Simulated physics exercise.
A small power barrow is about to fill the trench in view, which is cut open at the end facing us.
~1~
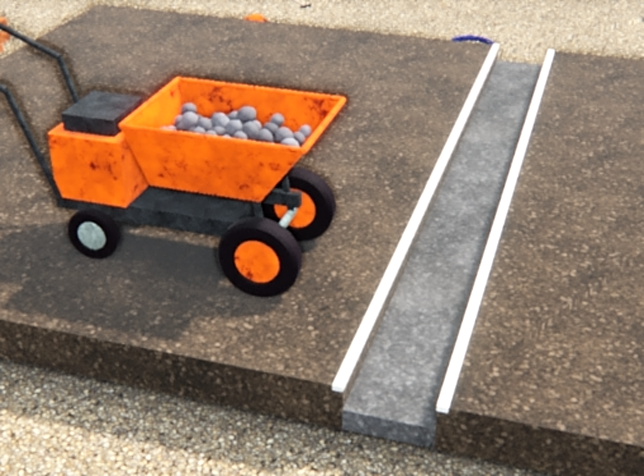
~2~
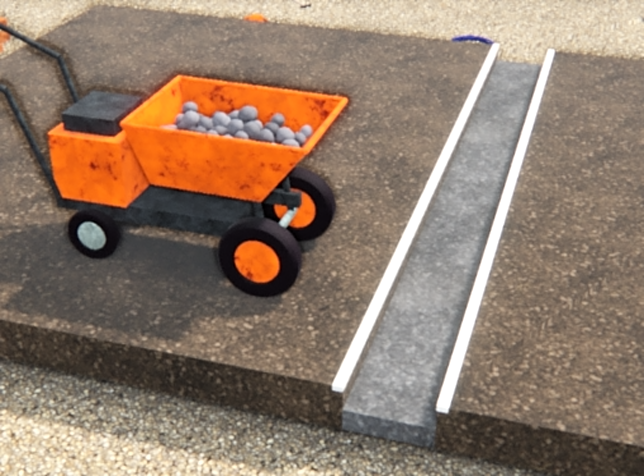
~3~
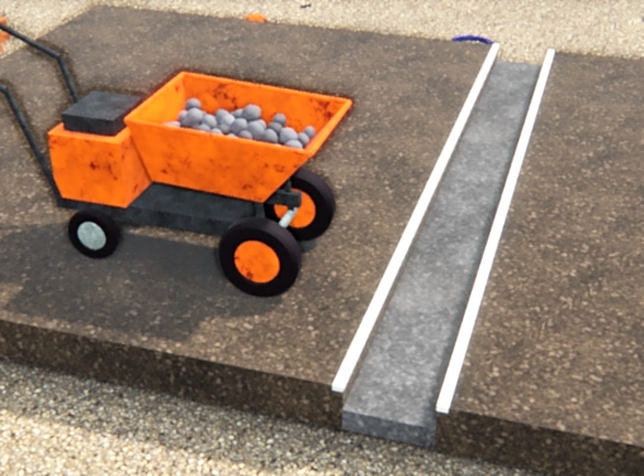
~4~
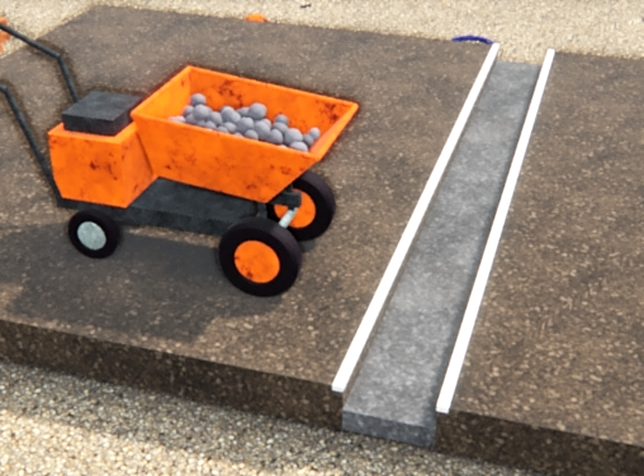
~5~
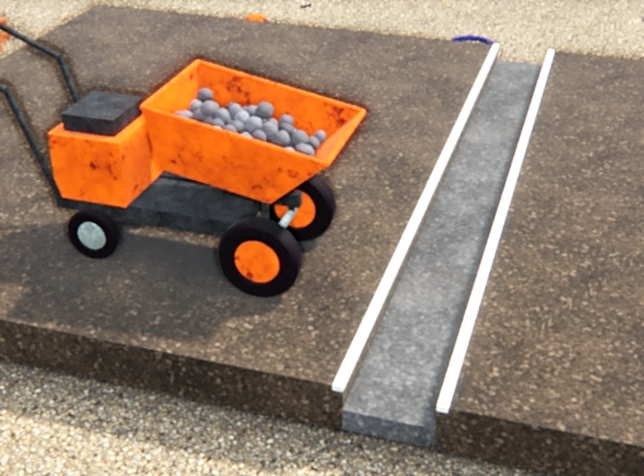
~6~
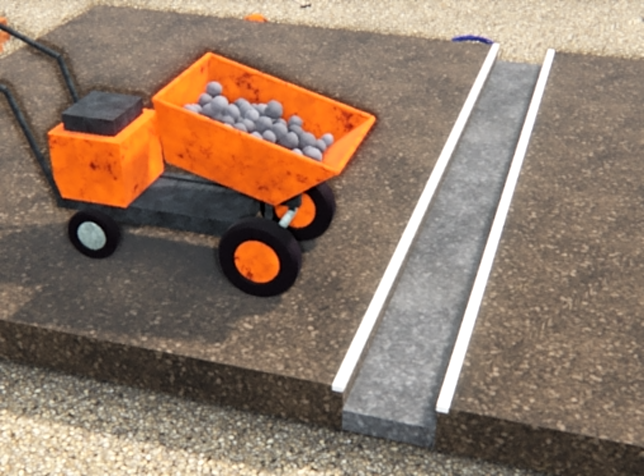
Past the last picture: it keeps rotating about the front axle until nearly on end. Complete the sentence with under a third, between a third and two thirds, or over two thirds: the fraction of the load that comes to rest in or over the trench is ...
It is over two thirds.
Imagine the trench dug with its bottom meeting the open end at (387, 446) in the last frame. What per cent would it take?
Something like 100 %.
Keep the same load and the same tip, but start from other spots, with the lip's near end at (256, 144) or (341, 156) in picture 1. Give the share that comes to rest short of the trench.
You'd get around 20 in a hundred, then 0 in a hundred.
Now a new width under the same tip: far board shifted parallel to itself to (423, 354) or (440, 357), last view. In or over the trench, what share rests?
50 % and 80 %, give or take.
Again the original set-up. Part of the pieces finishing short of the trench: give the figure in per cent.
Roughly 0 in a hundred.
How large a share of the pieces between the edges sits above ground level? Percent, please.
20 in a hundred.
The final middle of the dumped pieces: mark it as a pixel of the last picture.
Centre at rest, last view: Approx. (437, 298).
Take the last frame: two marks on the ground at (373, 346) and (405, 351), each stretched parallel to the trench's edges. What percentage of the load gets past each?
Close to 90 and 60 per cent respectively.
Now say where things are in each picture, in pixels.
Lip of the skip at (304, 151), level; top of the load at (220, 135), round cobbles; first edge of the trench at (358, 342); far edge at (457, 360), the trench over half as wide as the skip, and shallow for its width, in the first frame.
Lip of the skip at (305, 152), level; top of the load at (221, 135), in the second frame.
Lip of the skip at (310, 154), tipped barely; top of the load at (224, 133), in the third frame.
Lip of the skip at (317, 158), tipped a little; top of the load at (215, 120), in the fourth frame.
Lip of the skip at (326, 164), tipped a little; top of the load at (223, 117), in the fifth frame.
Lip of the skip at (336, 172), tipped clearly; top of the load at (233, 114); first edge of the trench at (358, 342); far edge at (457, 360), in the sixth frame.
Soon after the last picture, skip tipped steeply; all in the skip.
A little later, skip tipped steeply; most in the skip; a small part in or heaped over the trench; a stray few falling.
Later still, skip tipped right over; about a quarter in the skip; about two thirds in or heaped over the trench; a small part beyond it.
At rest, skip tipped right over; nearly all in or heaped over the trench; a small part beyond it.
